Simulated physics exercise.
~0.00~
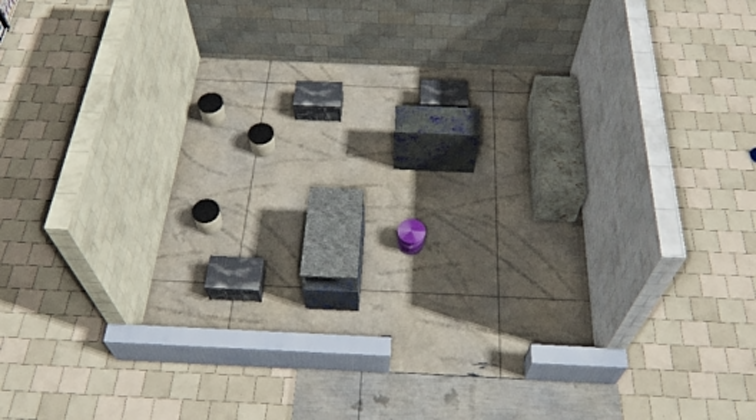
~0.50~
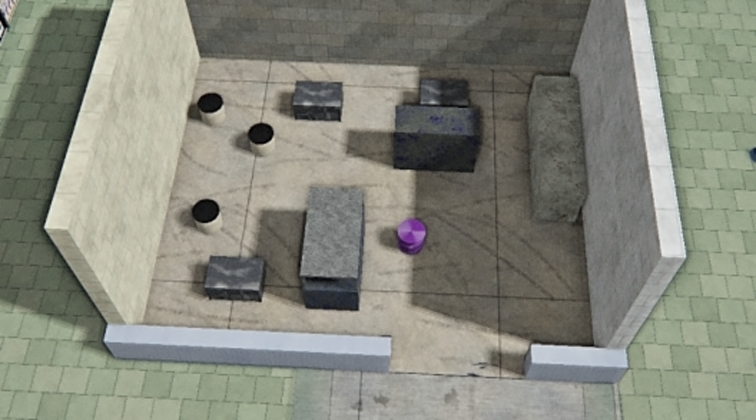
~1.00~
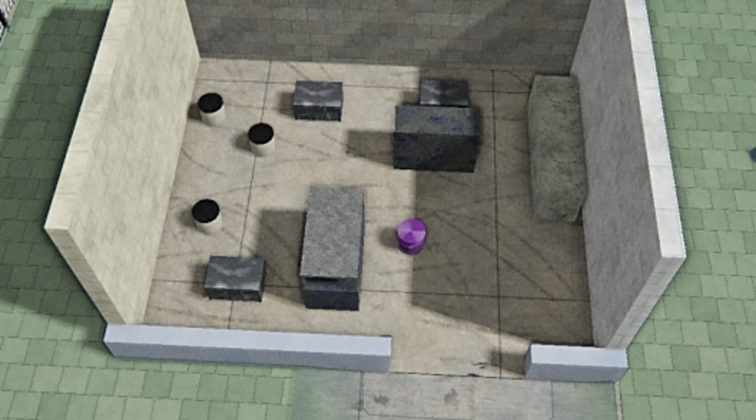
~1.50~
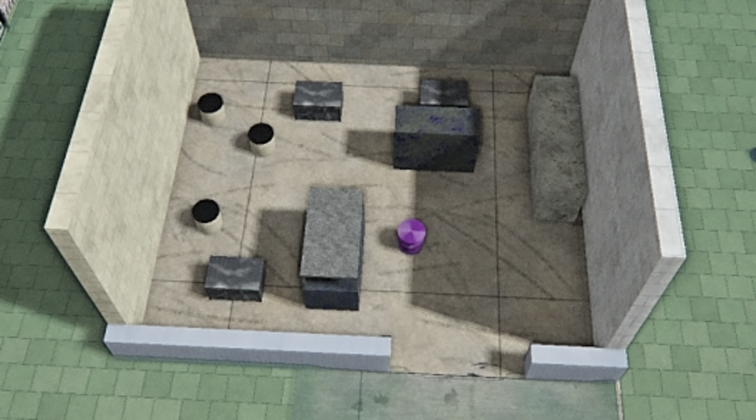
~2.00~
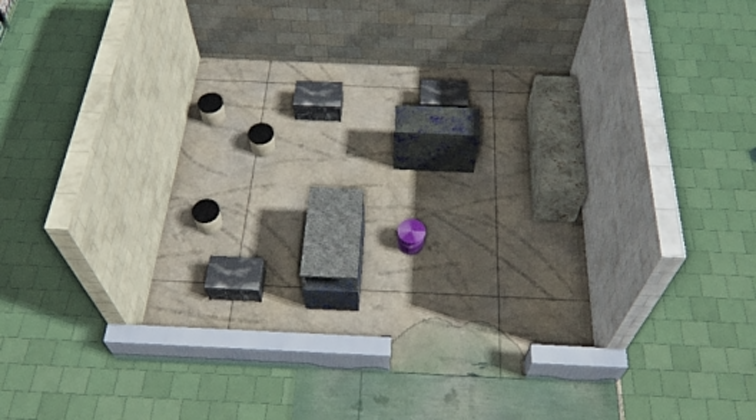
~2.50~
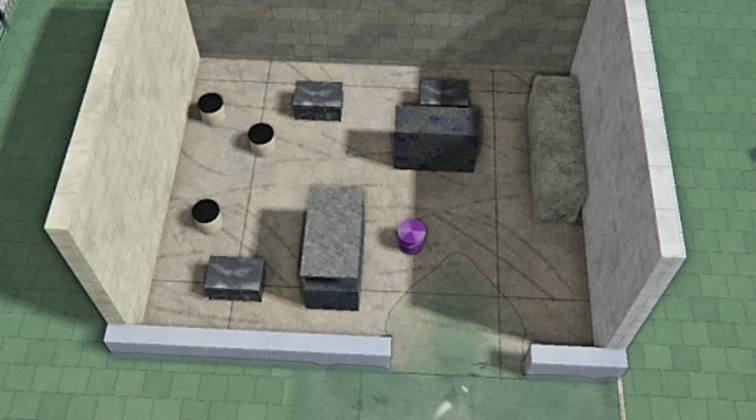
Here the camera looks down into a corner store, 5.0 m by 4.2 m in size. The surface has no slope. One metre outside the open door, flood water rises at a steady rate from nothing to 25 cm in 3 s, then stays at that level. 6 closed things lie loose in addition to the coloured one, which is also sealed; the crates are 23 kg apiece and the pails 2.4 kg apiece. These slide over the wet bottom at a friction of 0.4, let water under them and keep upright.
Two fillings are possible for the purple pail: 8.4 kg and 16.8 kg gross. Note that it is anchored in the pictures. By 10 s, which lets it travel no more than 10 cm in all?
Pick: None of them.
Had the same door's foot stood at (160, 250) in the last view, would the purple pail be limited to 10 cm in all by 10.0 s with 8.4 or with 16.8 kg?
Note: The lighter mass keeps it.
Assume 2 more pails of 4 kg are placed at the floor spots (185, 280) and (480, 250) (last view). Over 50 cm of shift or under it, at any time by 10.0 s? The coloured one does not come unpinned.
Order as asked: Stays within / goes beyond.
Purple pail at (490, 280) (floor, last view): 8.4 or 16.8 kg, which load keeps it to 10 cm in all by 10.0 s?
The answer: No weight will do.
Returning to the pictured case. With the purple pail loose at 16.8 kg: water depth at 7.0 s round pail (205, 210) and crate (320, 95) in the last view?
Roughly 1 and 7 cm.
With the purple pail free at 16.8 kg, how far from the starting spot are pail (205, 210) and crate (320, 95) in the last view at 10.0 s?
60 cm, 60 cm.
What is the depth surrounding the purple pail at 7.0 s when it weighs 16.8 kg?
Close to 14 cm deep.
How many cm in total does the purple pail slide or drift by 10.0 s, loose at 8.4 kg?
Around 350 centimetres in total.
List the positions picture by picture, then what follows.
In the first picture, the purple pail at (412, 231) rests on the ground; water covers 0.0 m2; 0 of 7 have shifted.
In the second picture, the purple pail at (412, 231) rests on the ground; water covers 0.0 m2; 0 of 7 have shifted.
In the third picture, the purple pail at (412, 231), on the bottom; water covers 0.0 m2; 0 of 7 have shifted.
In the fourth picture, the purple pail at (412, 231), on the bottom; 0.0 m2 under water; 0 of 7 have shifted.
In the fifth picture, the purple pail at (412, 231) rests on the ground; 0.5 m2 under water; 0 of 7 have shifted.
In the sixth picture, the purple pail at (412, 231) rests on the ground; 1.3 m2 under water; 0 of 7 have shifted.
After 3.5 s the purple pail would be 15 cm from its start with 8.4 kg and 0 cm from its start with 16.8 kg; 7 cm of water round it then.
After 4.5 s the purple pail would be 87 cm from its start with 8.4 kg and 29 cm from its start with 16.8 kg; 9 cm of water round it then.
After 7.0 s the purple pail would be 244 cm from its start with 8.4 kg and 53 cm from its start with 16.8 kg; 14 cm of water round it then.
After 10.0 s the purple pail would be 246 cm from its start with 8.4 kg and 127 cm from its start with 16.8 kg; 9 cm of water round it then.
